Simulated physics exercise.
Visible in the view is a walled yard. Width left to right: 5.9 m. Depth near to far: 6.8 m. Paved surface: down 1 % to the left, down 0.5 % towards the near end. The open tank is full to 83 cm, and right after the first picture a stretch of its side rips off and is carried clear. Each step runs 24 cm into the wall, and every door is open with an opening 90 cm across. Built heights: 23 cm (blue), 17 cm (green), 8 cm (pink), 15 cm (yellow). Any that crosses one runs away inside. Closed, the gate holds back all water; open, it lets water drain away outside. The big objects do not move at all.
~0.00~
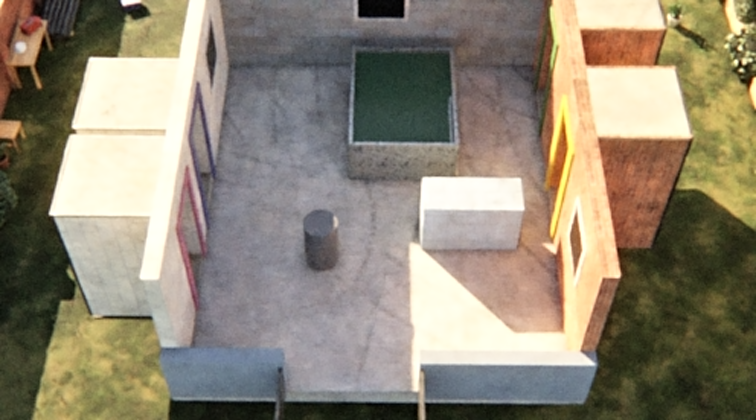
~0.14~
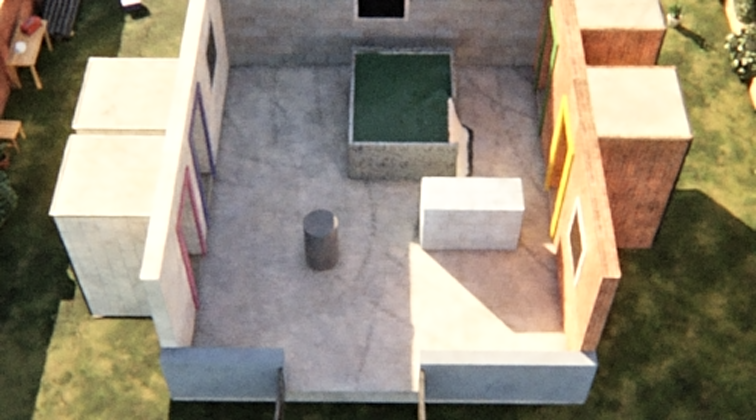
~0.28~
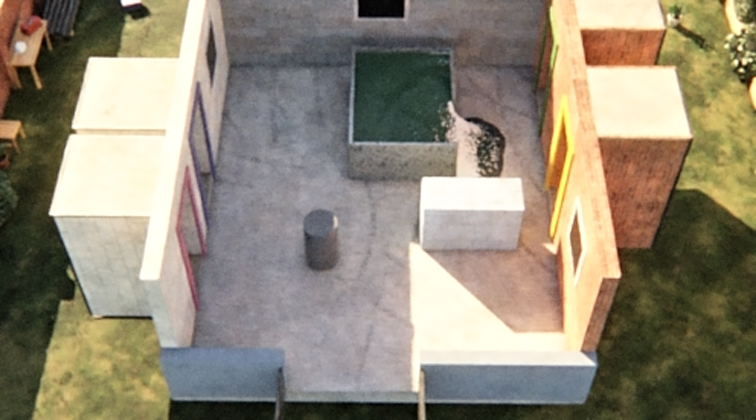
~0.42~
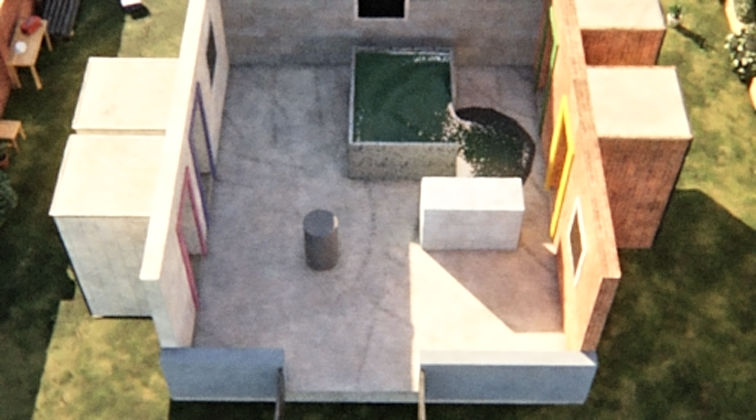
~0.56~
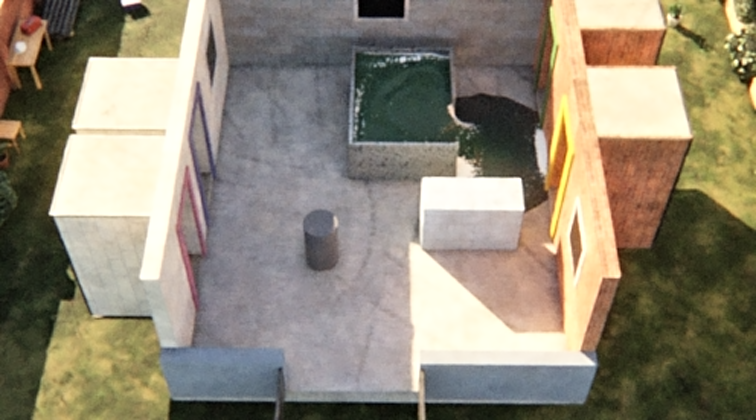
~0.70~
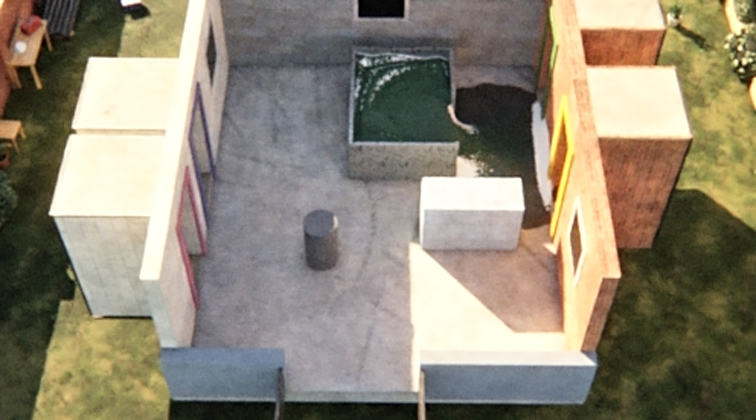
The clip shows a walled yard from above, where the right side of an open tank of green water breaks open and water pours out, spreading across the paving toward the right wall and behind a white block.
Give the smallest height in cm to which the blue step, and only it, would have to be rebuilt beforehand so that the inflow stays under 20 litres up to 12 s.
Roughly 9.5 cm.
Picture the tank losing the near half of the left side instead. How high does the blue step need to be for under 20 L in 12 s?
In that case you'd want it roughly 33 cm high.
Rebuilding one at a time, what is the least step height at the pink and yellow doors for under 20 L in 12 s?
Some 10.5 cm for pink, some 30 cm for yellow.
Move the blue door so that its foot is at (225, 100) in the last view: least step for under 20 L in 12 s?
14.5 cm.
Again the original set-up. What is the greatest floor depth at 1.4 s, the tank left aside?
I'd put it near 53 cm.
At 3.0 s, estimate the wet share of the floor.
About 40 per cent.
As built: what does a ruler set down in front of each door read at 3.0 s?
Centimetres: Blue = 0, green = 21, pink = 0, yellow = 24.
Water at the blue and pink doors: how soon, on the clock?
Blue 5.0 s, pink 5.0 s.
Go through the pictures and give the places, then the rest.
The open tank at (403, 97) is whole and still, 83 cm deep; the blue door at (203, 163) is dry, in the first frame.
The gap is at (452, 140), the front 0.4 m out at (469, 140); the back of the open tank holds 83 cm, in the second frame.
Water pours out at (451, 143) and has run 0.9 m, to (500, 153); about 13 cm deep outside, 83 cm at the back, in the third frame.
Water pours out at (451, 144) and has run 1.4 m, to (530, 155); about 10 cm deep outside, 81 cm at the back, in the fourth frame.
The gap is at (451, 144), the front 1.7 m out at (548, 192); the back of the open tank holds 74 cm, in the fifth frame.
The front is at (551, 216), 1.9 m from the gap at (451, 144); 4.8 m2 of floor is wet, 70 cm left at the back; 4.4 m in a straight line remain to the blue door at (203, 163), in the sixth frame.
After 1.4 s water covers 15 % of the floor, deepest (53 cm) near (538, 163); it has not reached the blue door.
After 3.0 s water covers 40 % of the floor, deepest (36 cm) near (562, 378); it has not reached the blue door.
After 12.0 s water covers 95 % of the floor, deepest (12 cm) near (208, 226); 12 cm at the blue door, 0 litres in over its 23 cm step.
At the blue door as built, the water arrived by 5.0 s and peaked near 13 cm at 8.8 s.
Run again over the same 12 s with other heights there, 38 litres in over 8 cm, 11 litres over 10.5 cm. The limit of 20 litres is kept from about 9.5 cm up.
